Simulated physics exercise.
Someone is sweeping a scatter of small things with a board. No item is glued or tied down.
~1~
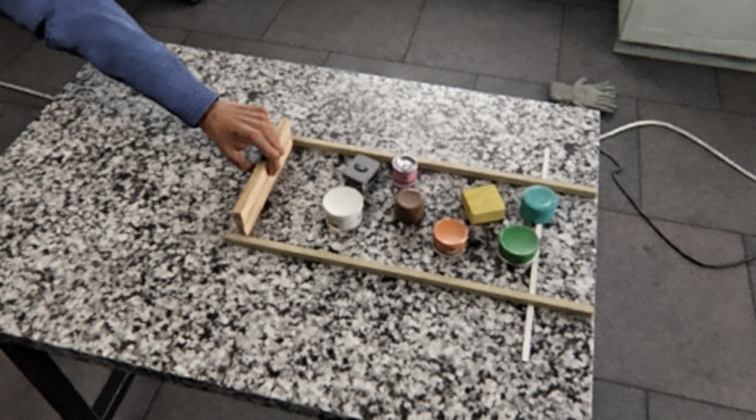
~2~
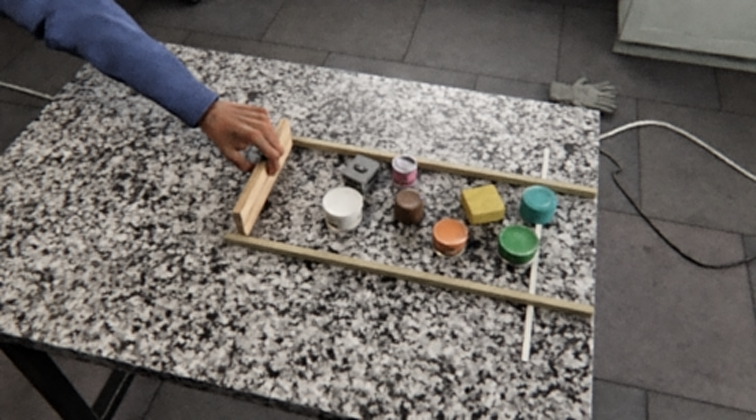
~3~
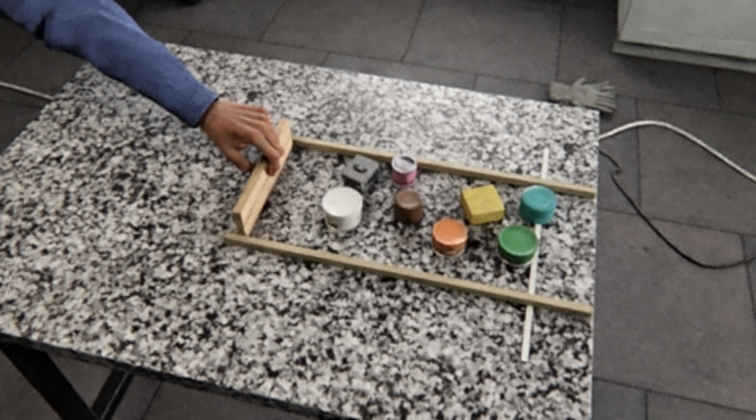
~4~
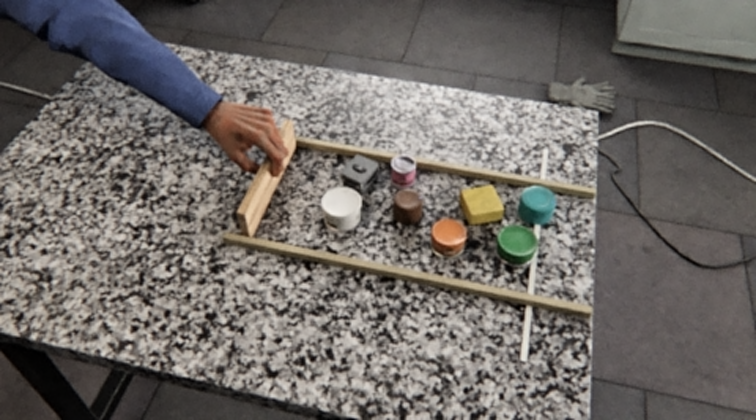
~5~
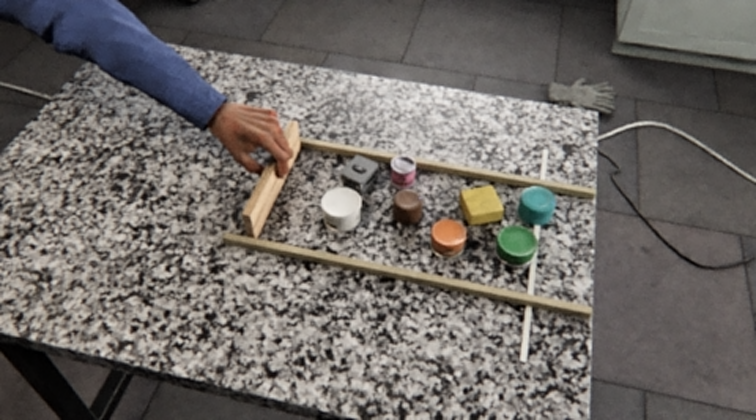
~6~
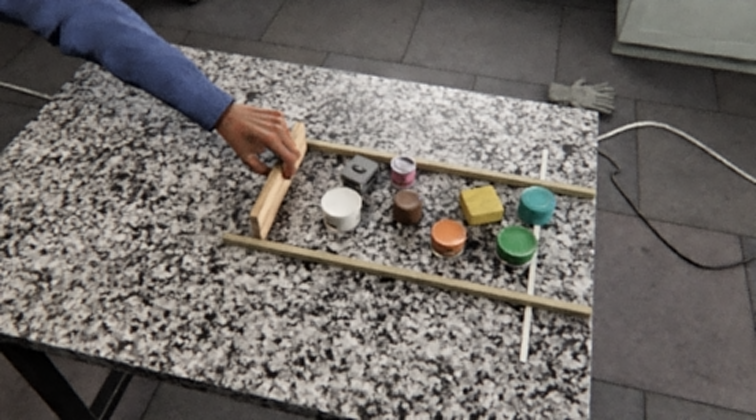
On a speckled tabletop, a hand slides a wooden board slightly right toward scattered small containers.
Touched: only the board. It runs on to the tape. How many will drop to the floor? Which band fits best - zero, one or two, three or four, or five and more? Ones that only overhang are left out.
The band that fits is one or two.
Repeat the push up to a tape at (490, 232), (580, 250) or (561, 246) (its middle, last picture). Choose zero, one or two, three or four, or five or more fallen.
Tape one gives no fall at all, tape two gives at least five, and tape three gives three to four.
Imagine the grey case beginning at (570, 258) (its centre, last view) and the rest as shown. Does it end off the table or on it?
Result: It does not stay.
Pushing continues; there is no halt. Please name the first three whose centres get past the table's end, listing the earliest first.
Earliest first - the turquoise lid, the green tin, the yellow block.
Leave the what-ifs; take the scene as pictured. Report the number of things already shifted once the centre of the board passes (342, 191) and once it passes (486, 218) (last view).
The first number is 2, the next one 8.
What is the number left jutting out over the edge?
It totals 2.
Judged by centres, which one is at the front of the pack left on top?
It's the green tin that ends nearest.
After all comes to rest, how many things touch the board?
It touches 3.
Soon after, none off yet; turquoise lid at rest near (536, 206); green tin at rest near (516, 246); yellow block at rest near (481, 205).
Then, none off yet; turquoise lid moving near (541, 207); green tin moved a little near (530, 247); yellow block moved about its own width near (507, 211).
At rest, the number that fall off is one or two; fallen, turquoise lid.
